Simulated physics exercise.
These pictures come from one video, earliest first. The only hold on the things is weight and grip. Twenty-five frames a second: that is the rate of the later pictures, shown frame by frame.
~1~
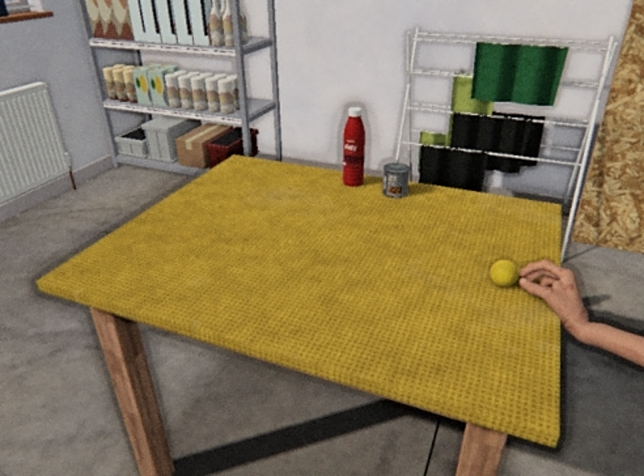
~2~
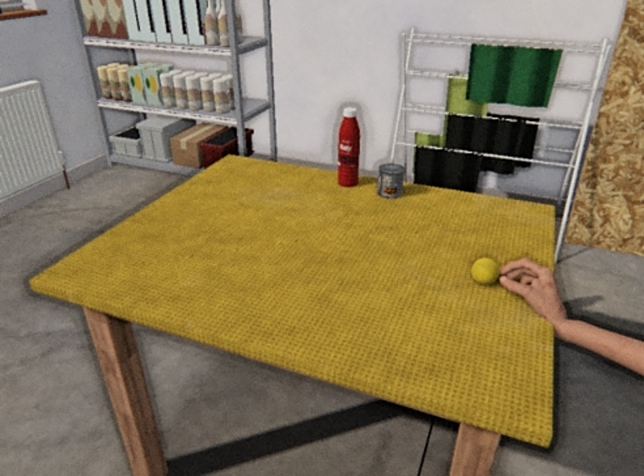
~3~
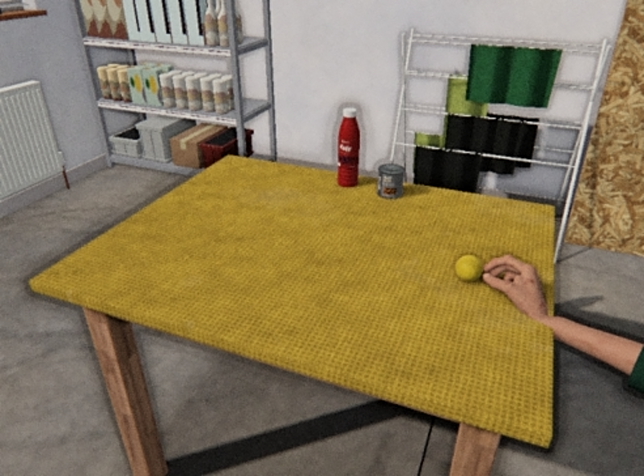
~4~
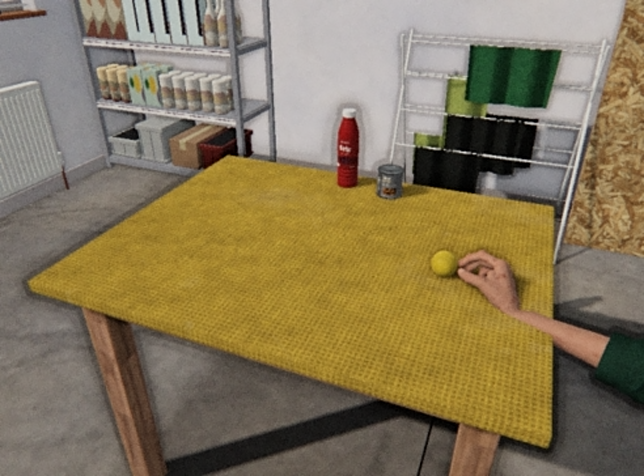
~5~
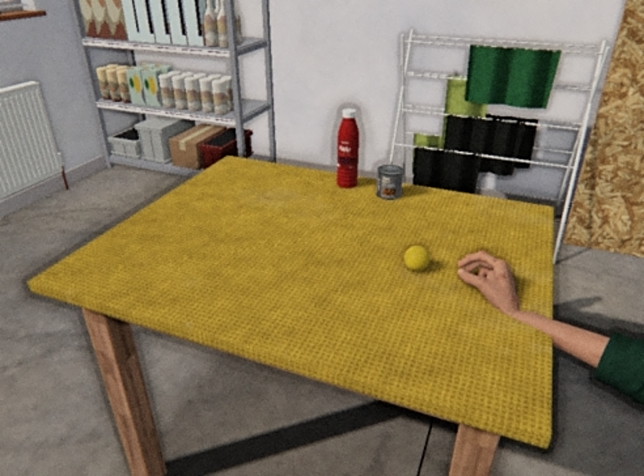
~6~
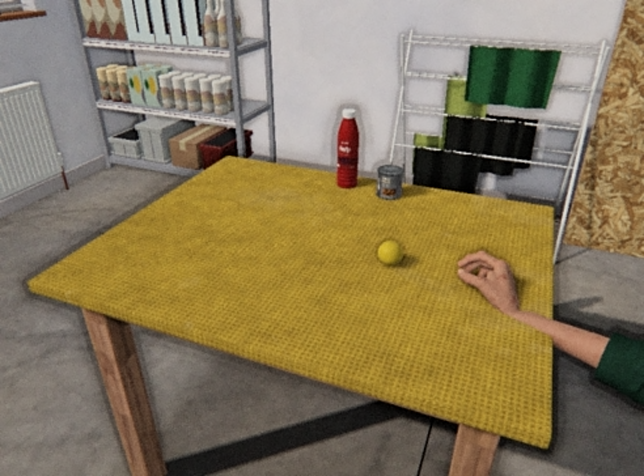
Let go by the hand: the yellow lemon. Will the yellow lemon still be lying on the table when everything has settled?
My guess is it loses the table altogether.
Then, 0.20 s past the last view, yellow lemon displaced well along near (275, 230).
Then, 0.50 s past the last view, yellow lemon displaced well along near (140, 202).
Then, 0.90 s past the last view, yellow lemon now off the table.
Finally, off the table, yellow lemon.
